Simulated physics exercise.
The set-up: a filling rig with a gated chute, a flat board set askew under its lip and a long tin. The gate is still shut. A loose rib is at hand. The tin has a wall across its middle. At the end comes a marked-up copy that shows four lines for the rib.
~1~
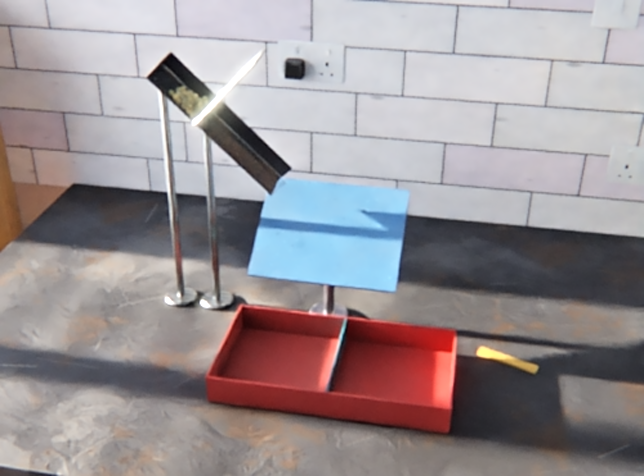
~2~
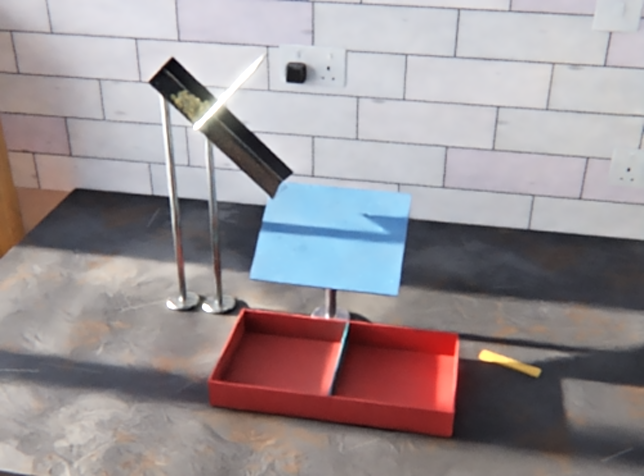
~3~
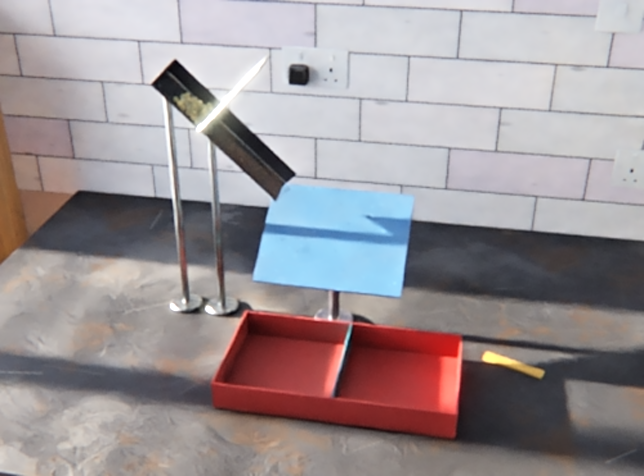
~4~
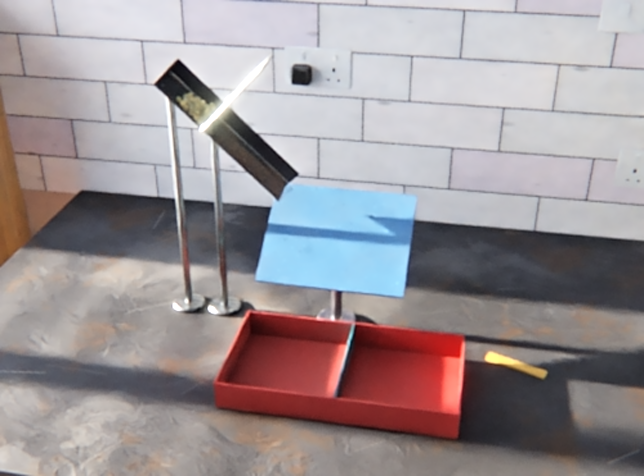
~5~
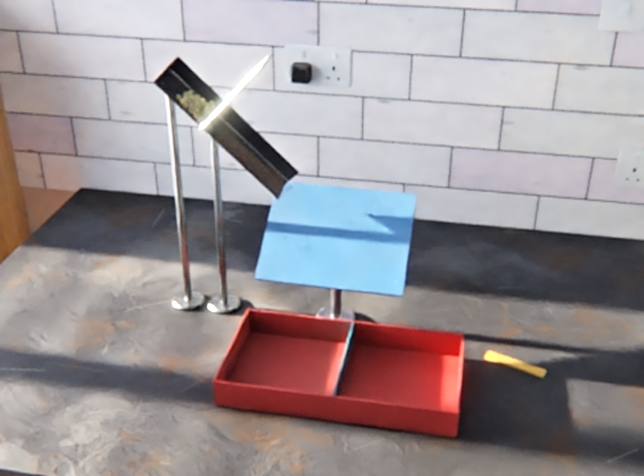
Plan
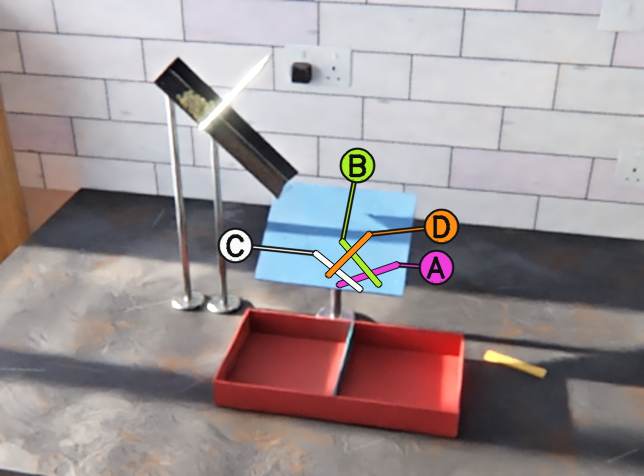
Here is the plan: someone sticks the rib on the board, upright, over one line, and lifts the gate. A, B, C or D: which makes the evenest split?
Choose B.
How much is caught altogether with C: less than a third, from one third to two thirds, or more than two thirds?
Line C gives more than two thirds.
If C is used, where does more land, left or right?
The right half.
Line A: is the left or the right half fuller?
Left.
On the marked copy, line A from (396, 264) to (339, 284); line B from (342, 241) to (378, 284); line C from (315, 253) to (359, 289); line D from (369, 234) to (328, 274).
If A is chosen, of what is caught, nearly all in the left half, a small part in the right.
If B is chosen, of what is caught, about half in the left half, about half in the right.
If C is chosen, of what is caught, about a quarter in the left half, most in the right.
If D is chosen, of what is caught, nearly all in the left half, a small part in the right.
